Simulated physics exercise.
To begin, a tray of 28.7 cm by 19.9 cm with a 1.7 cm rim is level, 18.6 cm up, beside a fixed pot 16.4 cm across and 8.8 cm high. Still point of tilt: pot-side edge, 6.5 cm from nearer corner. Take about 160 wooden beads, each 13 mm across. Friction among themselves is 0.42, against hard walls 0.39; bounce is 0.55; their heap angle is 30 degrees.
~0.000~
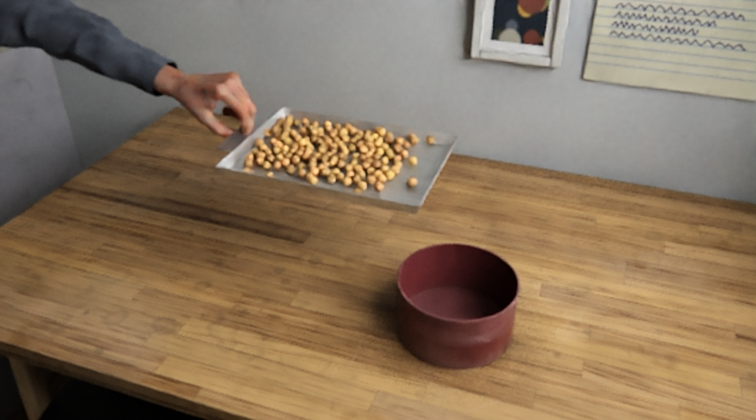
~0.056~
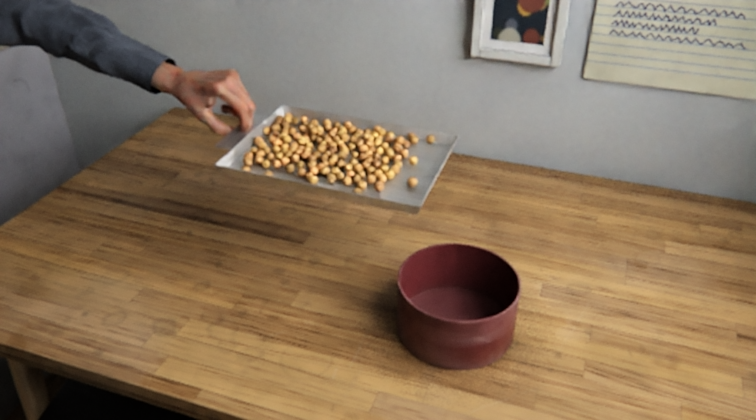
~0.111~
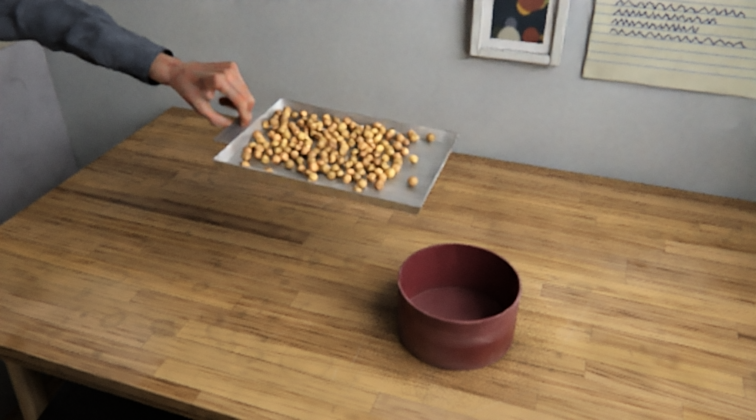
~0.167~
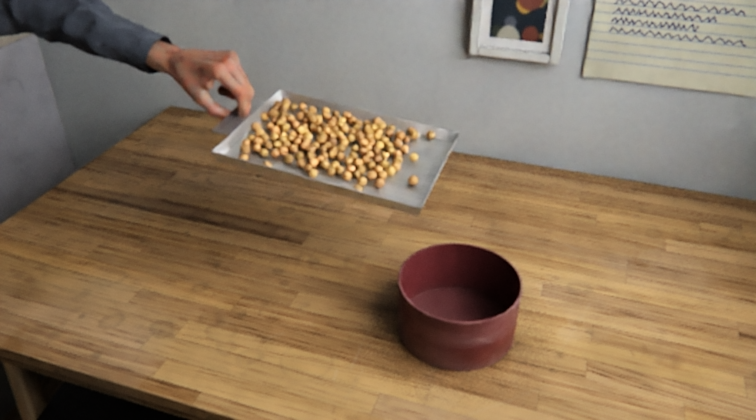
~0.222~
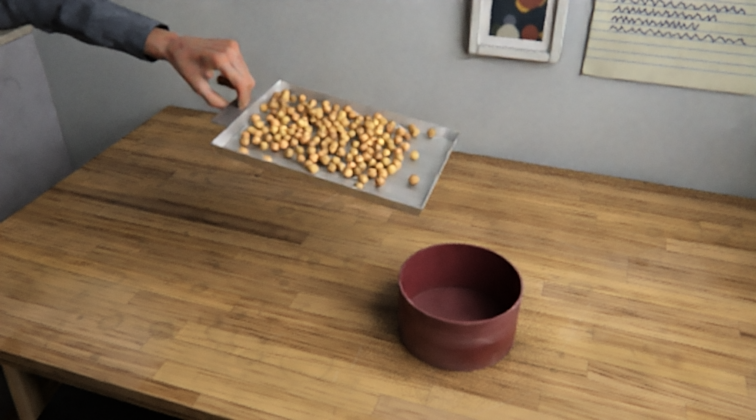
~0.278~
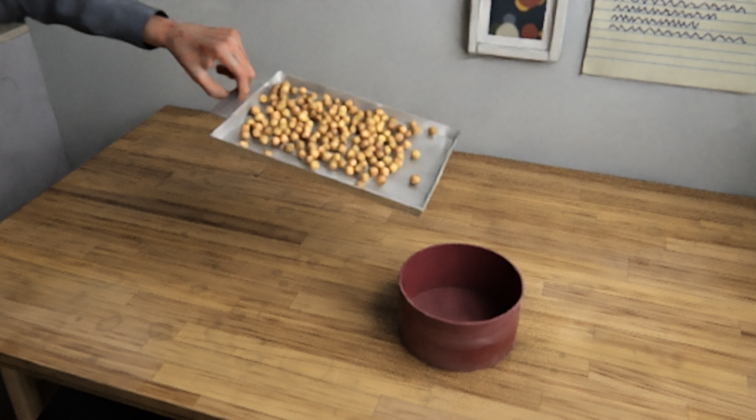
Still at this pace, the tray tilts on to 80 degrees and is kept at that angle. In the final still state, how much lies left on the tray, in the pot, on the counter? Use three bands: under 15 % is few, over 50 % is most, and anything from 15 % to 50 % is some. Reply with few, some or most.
Left on the tray: Few, pot: Most, counter: Some.
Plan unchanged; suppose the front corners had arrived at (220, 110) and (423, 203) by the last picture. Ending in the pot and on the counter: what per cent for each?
Pot 30; counter 70.
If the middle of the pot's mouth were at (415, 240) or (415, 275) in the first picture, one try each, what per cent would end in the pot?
I'd say some 30 per cent for the first and some 65 per cent for the second.
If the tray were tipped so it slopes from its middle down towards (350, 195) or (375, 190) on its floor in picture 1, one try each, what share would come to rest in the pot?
First try: About 40 percent; second try: About 80 percent.
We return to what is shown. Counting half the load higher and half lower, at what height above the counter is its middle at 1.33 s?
The halfway line is at about 22 cm.
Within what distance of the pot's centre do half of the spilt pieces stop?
Roughly 20 cm from the centre.
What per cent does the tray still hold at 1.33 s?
About 85%.
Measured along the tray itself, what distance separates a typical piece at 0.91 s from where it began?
Around 11 centimetres.
Then, at 0.91 s, tilt 43 degrees; the tray holds 100 %, the pot 0 %.
Then, at 1.33 s, tilt 65 degrees; the tray holds 85 %, the pot 5 %.
After 1.84 s, tilt 80 degrees; the tray holds 15 %, the pot 60 %.
At rest (3.0 s), tray 0 %, pot 75 %, counter 25 %.
